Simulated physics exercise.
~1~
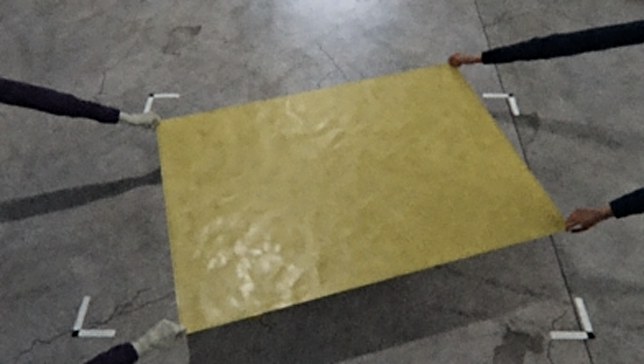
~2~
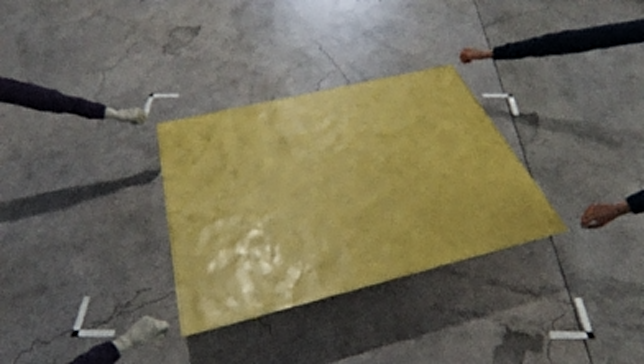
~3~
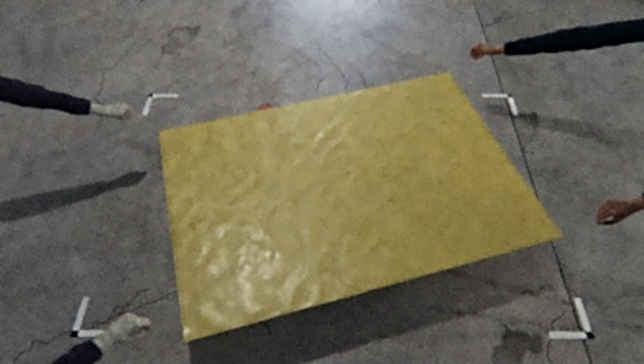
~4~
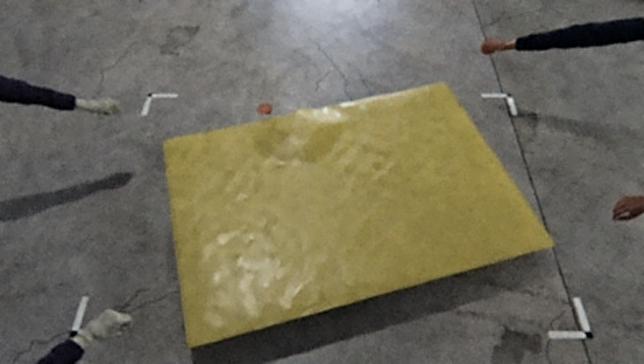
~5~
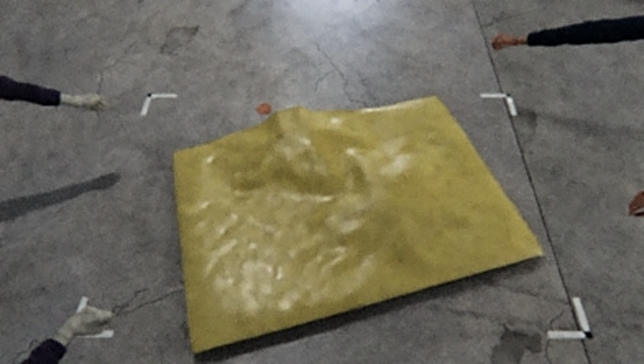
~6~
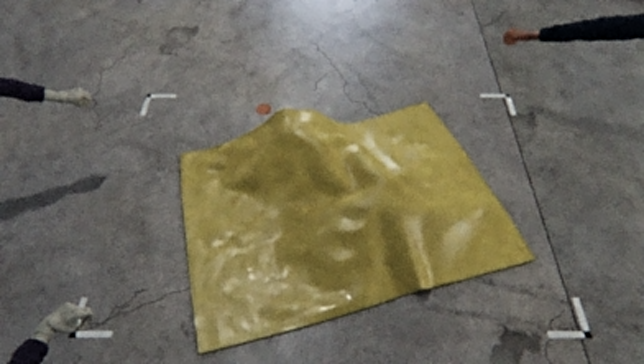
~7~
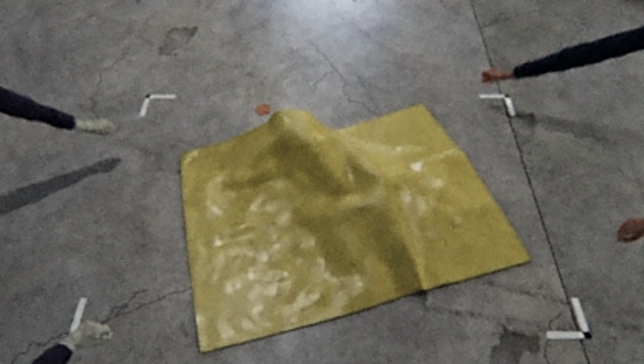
Four hands held a yellow tarp stretched out above a grey concrete floor, then let go, and it dropped, draping over something upright and settling in a peaked, wrinkled heap, with a small orange disc left uncovered just beyond its far edge.
